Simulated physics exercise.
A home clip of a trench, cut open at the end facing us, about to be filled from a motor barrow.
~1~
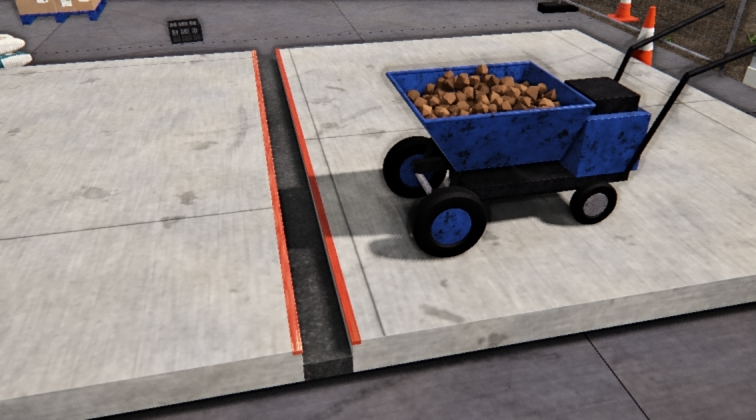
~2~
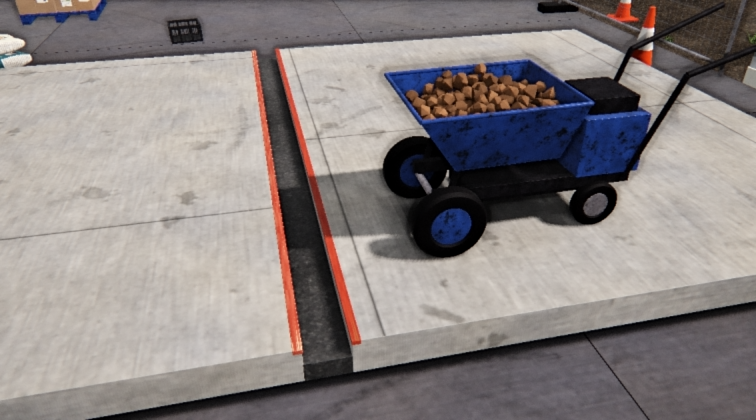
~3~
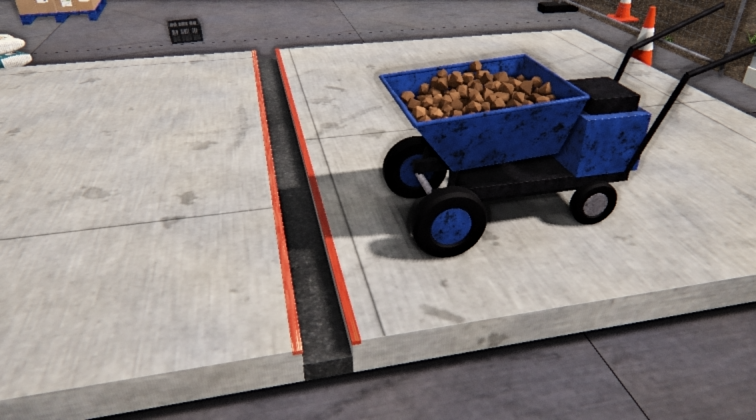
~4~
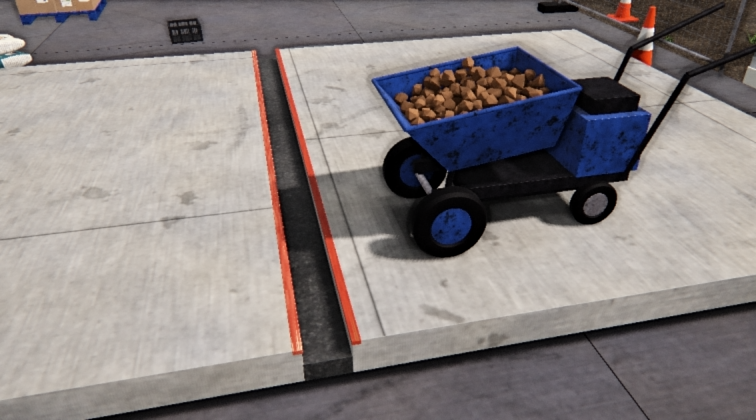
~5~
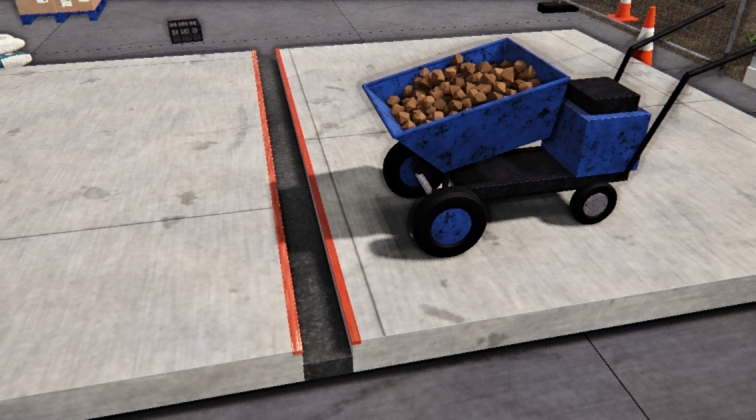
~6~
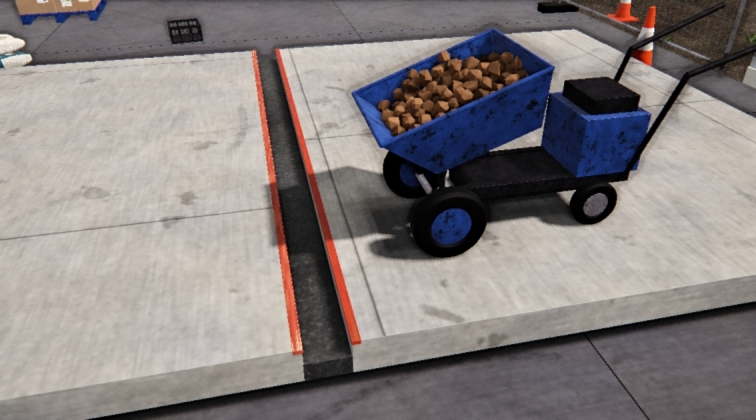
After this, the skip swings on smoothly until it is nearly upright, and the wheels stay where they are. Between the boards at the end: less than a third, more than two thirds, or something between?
The trench ends with from one third to two thirds of it.
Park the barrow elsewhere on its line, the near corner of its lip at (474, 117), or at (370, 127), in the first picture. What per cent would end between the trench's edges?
Near 40 % and 10 %.
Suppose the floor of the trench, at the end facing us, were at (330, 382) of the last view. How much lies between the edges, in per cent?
Near 60 %.
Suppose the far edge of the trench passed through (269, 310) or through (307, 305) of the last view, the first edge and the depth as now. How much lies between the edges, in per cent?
Near 70 % and 30 %.
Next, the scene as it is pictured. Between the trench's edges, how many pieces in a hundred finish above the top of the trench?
Near 55 %.
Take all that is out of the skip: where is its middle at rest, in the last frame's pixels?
Close to (291, 235).
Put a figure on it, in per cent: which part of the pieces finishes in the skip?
It comes to 5 per cent or so.
Shortly afterwards, skip tipped steeply; the whole lot in the skip.
Next, skip tipped right over; near two thirds in the skip; near a quarter in or heaped over the trench; a little beyond it; a little falling.
Some moments later, skip tipped right over; a little in the skip; only a few short of the trench; near half in or heaped over the trench; near a third beyond it.
In the end, skip tipped right over; only a few in the skip; a little short of the trench; near half in or heaped over the trench; near a third beyond it.
